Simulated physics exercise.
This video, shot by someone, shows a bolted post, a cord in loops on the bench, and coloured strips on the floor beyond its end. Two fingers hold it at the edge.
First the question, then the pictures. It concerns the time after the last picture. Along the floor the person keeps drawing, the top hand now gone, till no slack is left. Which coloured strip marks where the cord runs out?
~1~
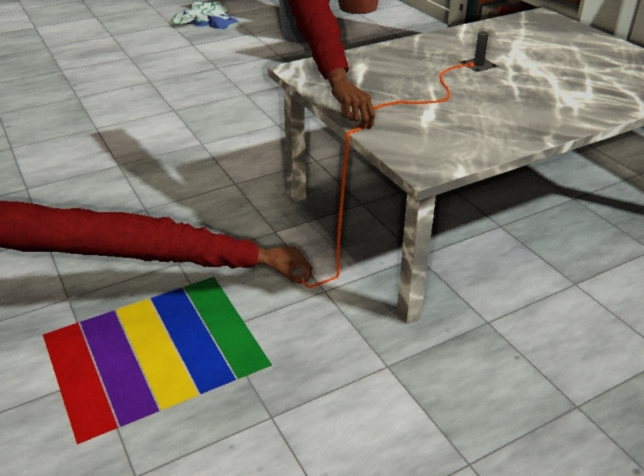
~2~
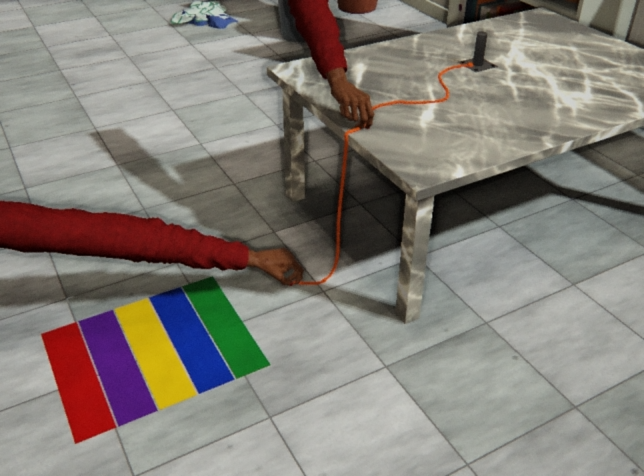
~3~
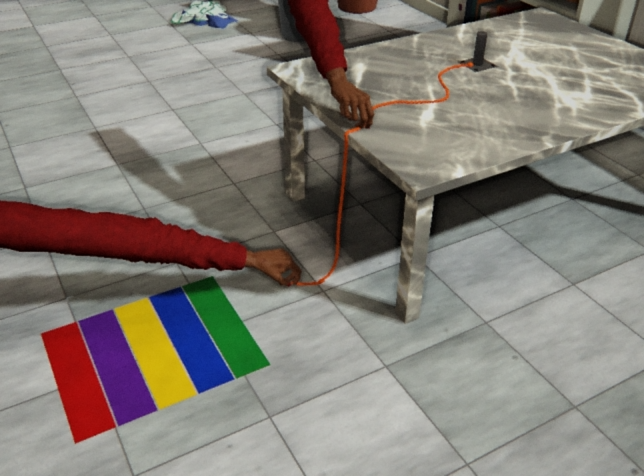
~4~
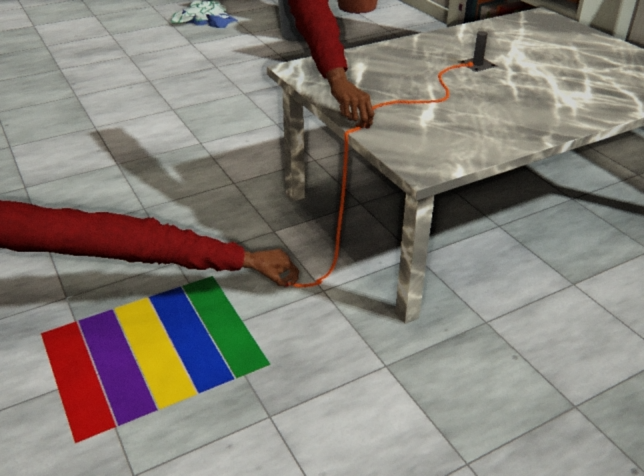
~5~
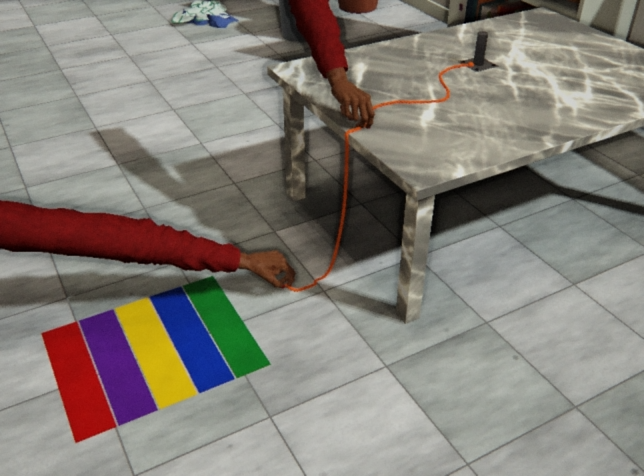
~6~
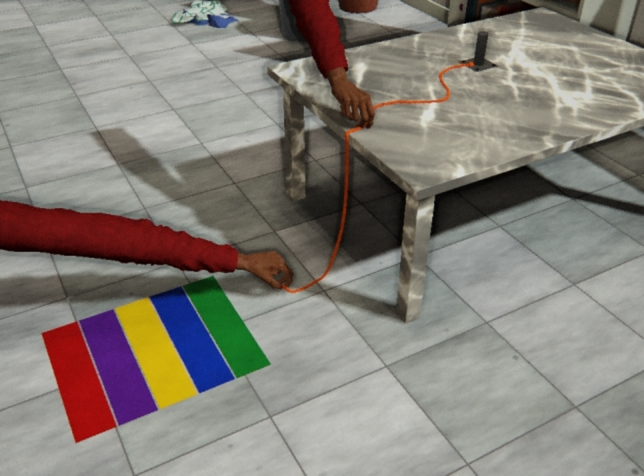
Yellow.
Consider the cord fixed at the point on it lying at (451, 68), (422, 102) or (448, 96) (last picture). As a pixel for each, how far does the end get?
About (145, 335), (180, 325) and (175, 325).
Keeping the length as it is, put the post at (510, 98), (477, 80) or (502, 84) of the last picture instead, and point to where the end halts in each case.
Roughly (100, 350), (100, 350) and (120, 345).
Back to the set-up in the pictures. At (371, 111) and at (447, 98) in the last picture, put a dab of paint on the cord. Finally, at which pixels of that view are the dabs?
They end up at (346, 121) and (408, 93).
Soon after, end near (212, 311); over green.
Then, end near (169, 326); over blue.
At full stretch, end near (142, 336); over yellow. Over yellow.
